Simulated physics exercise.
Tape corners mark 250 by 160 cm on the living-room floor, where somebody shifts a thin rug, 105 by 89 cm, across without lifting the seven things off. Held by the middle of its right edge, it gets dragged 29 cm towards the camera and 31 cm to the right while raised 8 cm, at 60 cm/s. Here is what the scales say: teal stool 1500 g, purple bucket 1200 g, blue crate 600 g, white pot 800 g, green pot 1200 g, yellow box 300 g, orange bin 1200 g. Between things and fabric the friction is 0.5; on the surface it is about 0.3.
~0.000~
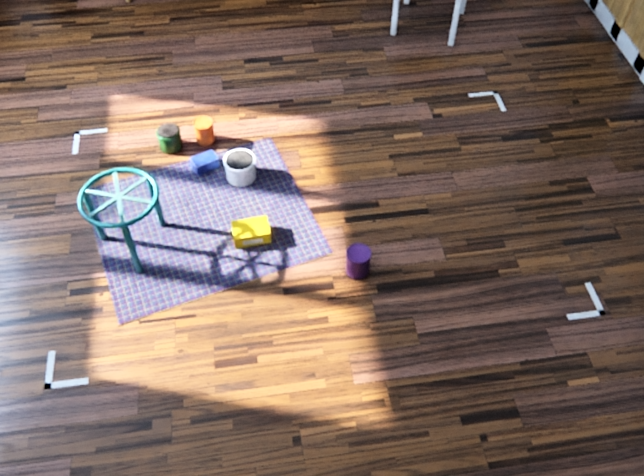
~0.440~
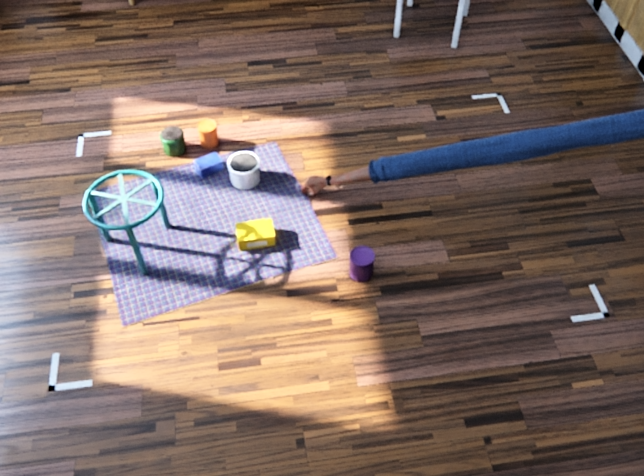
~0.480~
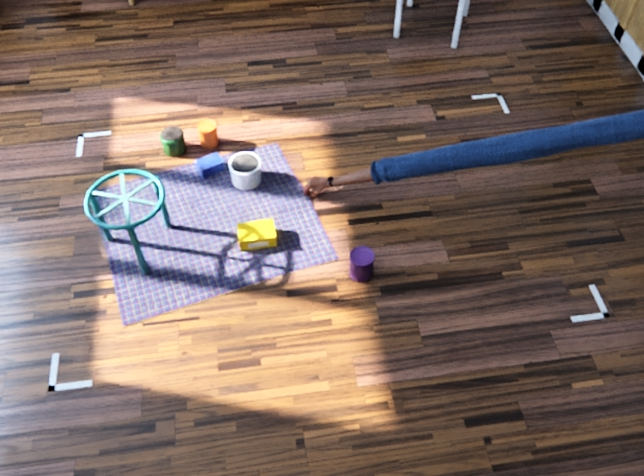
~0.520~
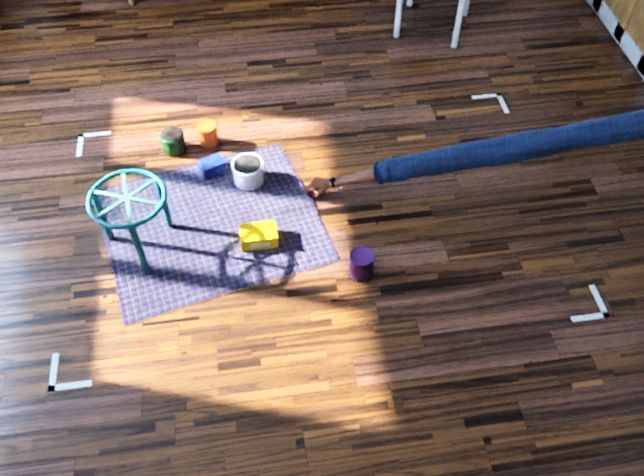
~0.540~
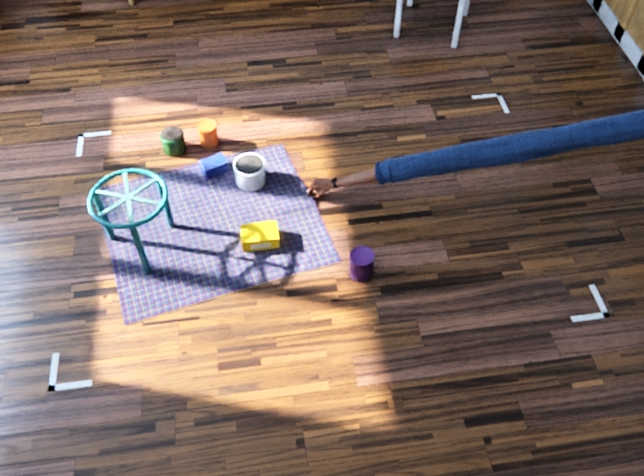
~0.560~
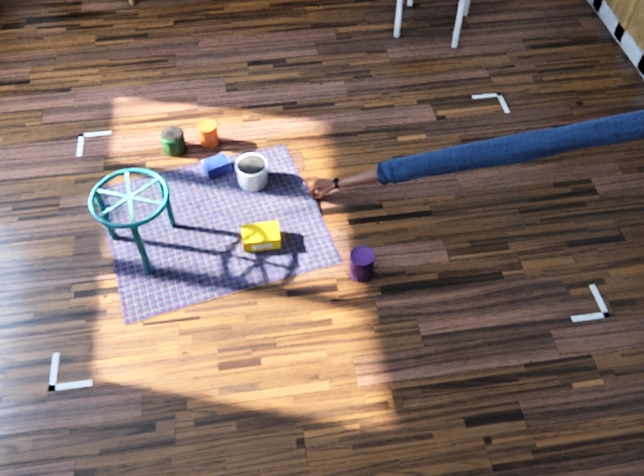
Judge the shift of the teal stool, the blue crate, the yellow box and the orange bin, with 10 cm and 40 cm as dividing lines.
My prediction: Teal stool: Medium shift; blue crate: Big shift; yellow box: Medium shift; orange bin: Small shift.
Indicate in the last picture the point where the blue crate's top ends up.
Roughly (296, 173).
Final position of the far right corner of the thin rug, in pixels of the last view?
Look around (371, 172) in the last picture - that's where it comes to rest.
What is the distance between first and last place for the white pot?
The white pot ends up 45 cm from where it started.
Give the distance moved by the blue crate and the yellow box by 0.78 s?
So the blue crate sits 20 cm from its start, while the yellow box sits 10 cm from its own.
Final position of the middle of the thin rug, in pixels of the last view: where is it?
The midpoint is close to pixel (272, 234).
After 0.8 s, middle of the thin rug at (233, 225); blue crate 20 cm off its start, yellow box 12 cm off its start, teal stool 11 cm off its start.
After 1.0 s, middle of the thin rug at (254, 227); blue crate 34 cm off its start, teal stool 22 cm off its start, yellow box 20 cm off its start.
After 1.2 s, middle of the thin rug at (269, 233); blue crate 46 cm off its start at (292, 173), teal stool 29 cm off its start at (188, 189), yellow box 28 cm off its start at (309, 243).
After 1.4 s, middle of the thin rug at (272, 233); blue crate 48 cm off its start, teal stool 31 cm off its start, yellow box 30 cm off its start.
After 2.0 s, middle of the thin rug at (272, 234); blue crate 48 cm off its start at (296, 173), teal stool 31 cm off its start at (190, 189), yellow box 30 cm off its start at (311, 246), orange bin 0 cm off its start at (207, 125).
